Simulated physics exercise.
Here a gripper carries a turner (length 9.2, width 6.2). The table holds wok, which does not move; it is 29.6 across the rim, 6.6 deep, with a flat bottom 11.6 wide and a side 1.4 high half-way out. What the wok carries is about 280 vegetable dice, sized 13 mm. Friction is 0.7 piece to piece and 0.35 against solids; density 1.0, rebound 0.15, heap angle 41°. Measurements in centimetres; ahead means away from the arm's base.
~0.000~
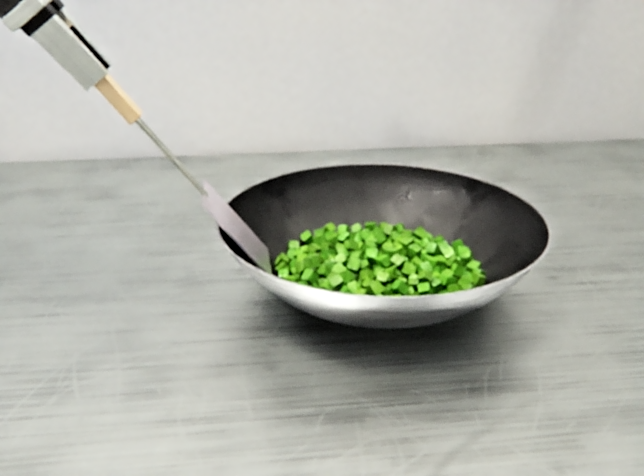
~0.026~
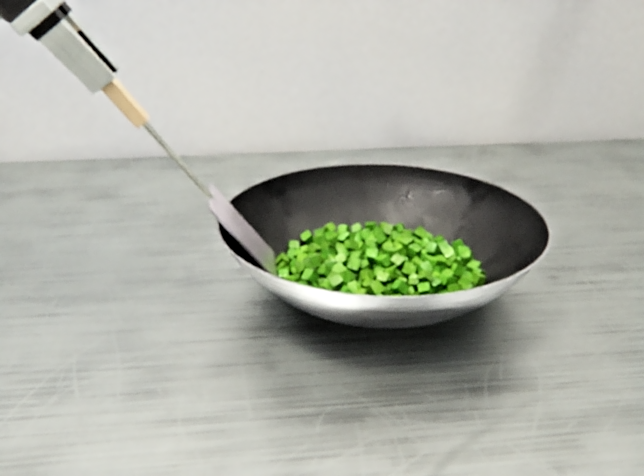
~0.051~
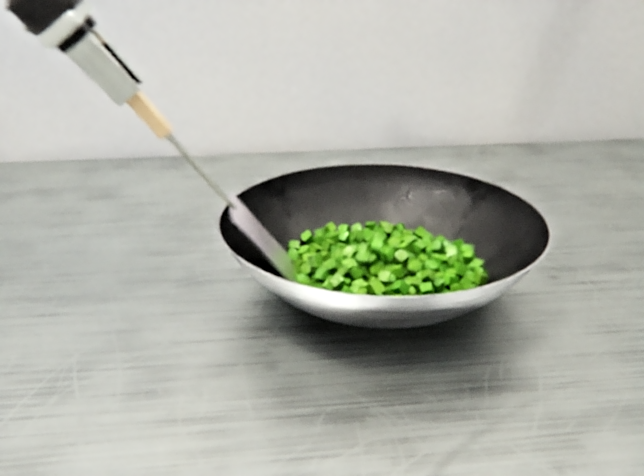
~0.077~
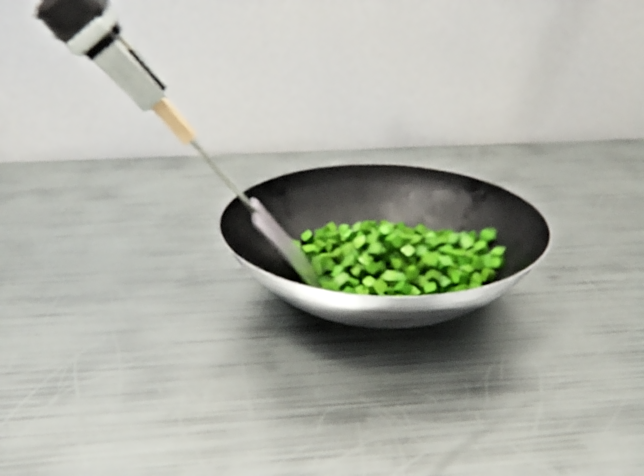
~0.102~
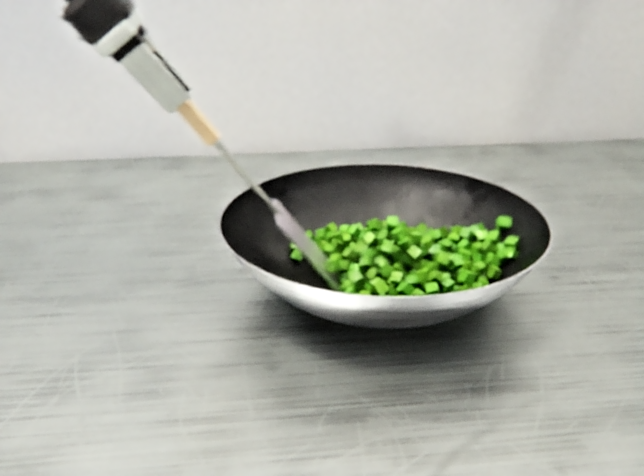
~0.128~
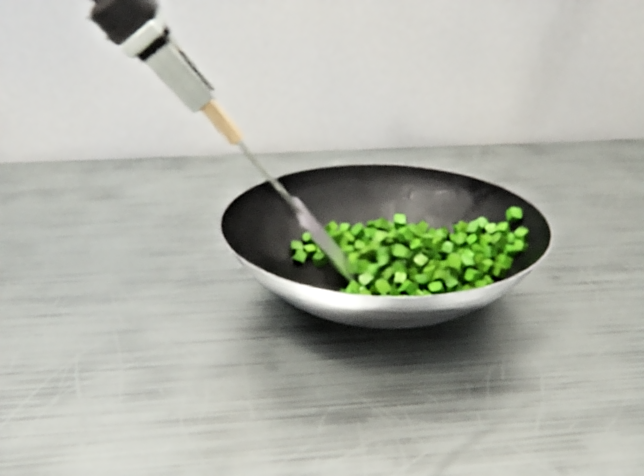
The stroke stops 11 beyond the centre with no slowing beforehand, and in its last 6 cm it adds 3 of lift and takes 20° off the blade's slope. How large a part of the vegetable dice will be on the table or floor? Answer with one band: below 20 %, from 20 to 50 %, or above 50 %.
From 20 to 50 %.
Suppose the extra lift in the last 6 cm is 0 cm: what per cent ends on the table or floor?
Result: Approx. 15 %.
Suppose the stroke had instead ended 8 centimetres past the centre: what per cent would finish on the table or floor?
With that change, I'd expect about 0 per cent.
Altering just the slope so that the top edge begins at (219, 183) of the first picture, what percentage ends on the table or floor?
I'd estimate close to 30 per cent.
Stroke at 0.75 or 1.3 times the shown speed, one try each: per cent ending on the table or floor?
Near 15 and near 30 percent respectively.
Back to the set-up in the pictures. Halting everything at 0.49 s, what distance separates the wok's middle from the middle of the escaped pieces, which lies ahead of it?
I reckon roughly 22 centimetres.
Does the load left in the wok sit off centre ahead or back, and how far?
Some 2.5 cm ahead of the centre.
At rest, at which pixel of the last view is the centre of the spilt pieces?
(621, 262) or thereabouts.
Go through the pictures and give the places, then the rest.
In the first frame, turner top edge at (204, 192), sloping 53°; upper third of the load around (383, 261), from x 285 to 480, top at y 230; 278 in the wok.
In the second frame, turner top edge at (210, 196), sloping 53°; upper third of the load around (383, 260), from x 285 to 480, top at y 230.
In the third frame, turner top edge at (232, 206), sloping 53°; upper third of the load around (379, 258), from x 295 to 480, top at y 225.
In the fourth frame, turner top edge at (254, 210), sloping 53°; upper third of the load around (403, 252), from x 295 to 500, top at y 225.
In the fifth frame, turner top edge at (276, 211), sloping 53°; upper third of the load around (425, 250), from x 295 to 510, top at y 225.
In the sixth frame, turner top edge at (298, 211), sloping 53°; upper third of the load around (439, 248), from x 295 to 520, top at y 215; 278 in the wok.
By 0.19 s, sloping 53°, highest piece 7 above the table; 278 in the wok.
By 0.25 s, sloping 46°, highest piece 8 above the table; 278 in the wok.
By 0.49 s, sloping 33°, highest piece 9 above the table; 194 in the wok, 51 on the table or floor, 33 on the blade or in flight.
By 1.54 s, sloping 33°, highest piece 8 above the table; 194 in the wok, 84 on the table or floor.
Final count, 194 in the wok, 84 on the table or floor. That is 30 % on the table or floor.
